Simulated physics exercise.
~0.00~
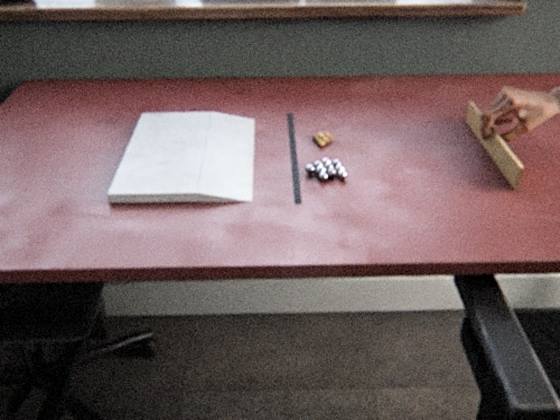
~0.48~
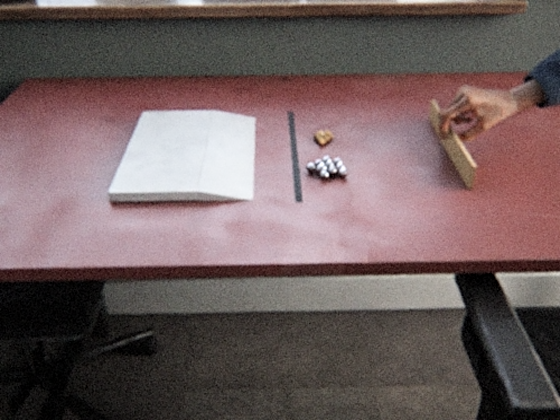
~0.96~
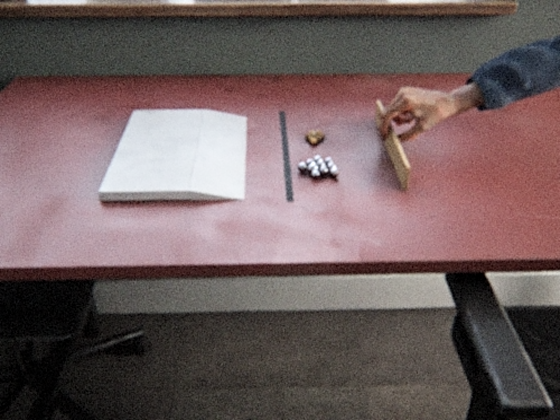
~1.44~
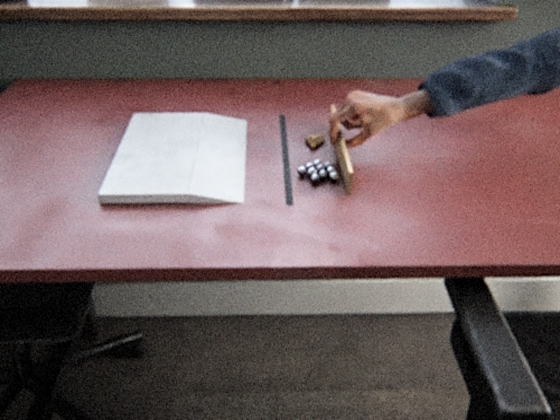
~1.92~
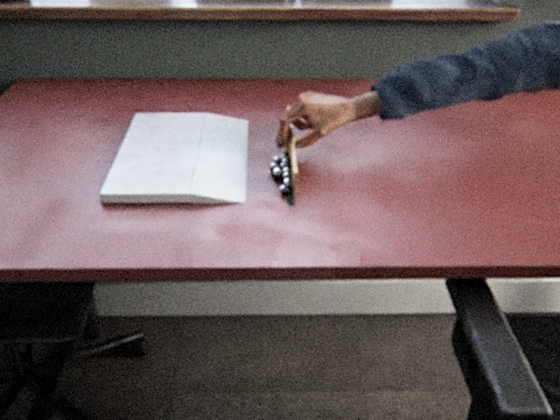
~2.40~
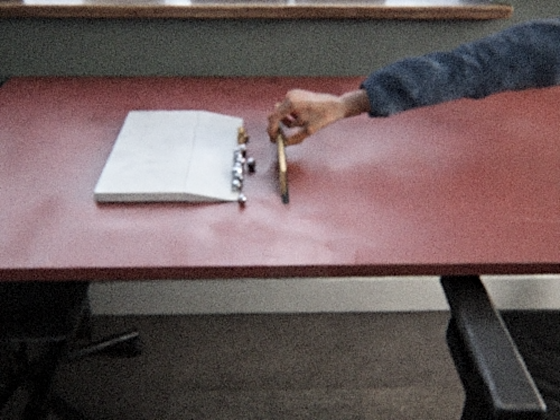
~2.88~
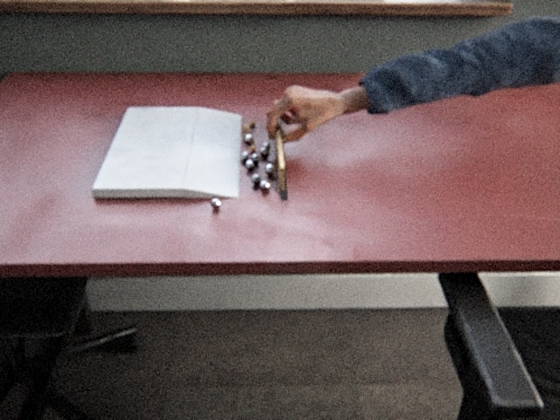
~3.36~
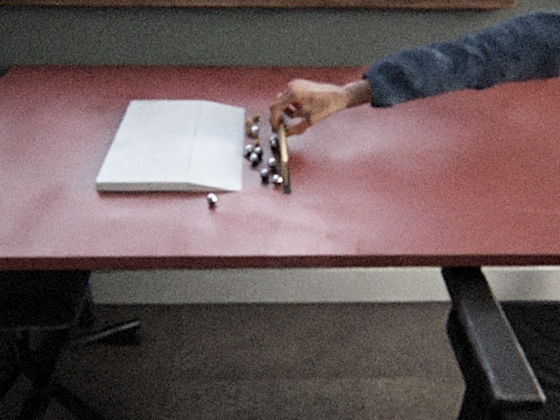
On a red table, a hand sweeps small beads left with wood, leaving most before the ramp.
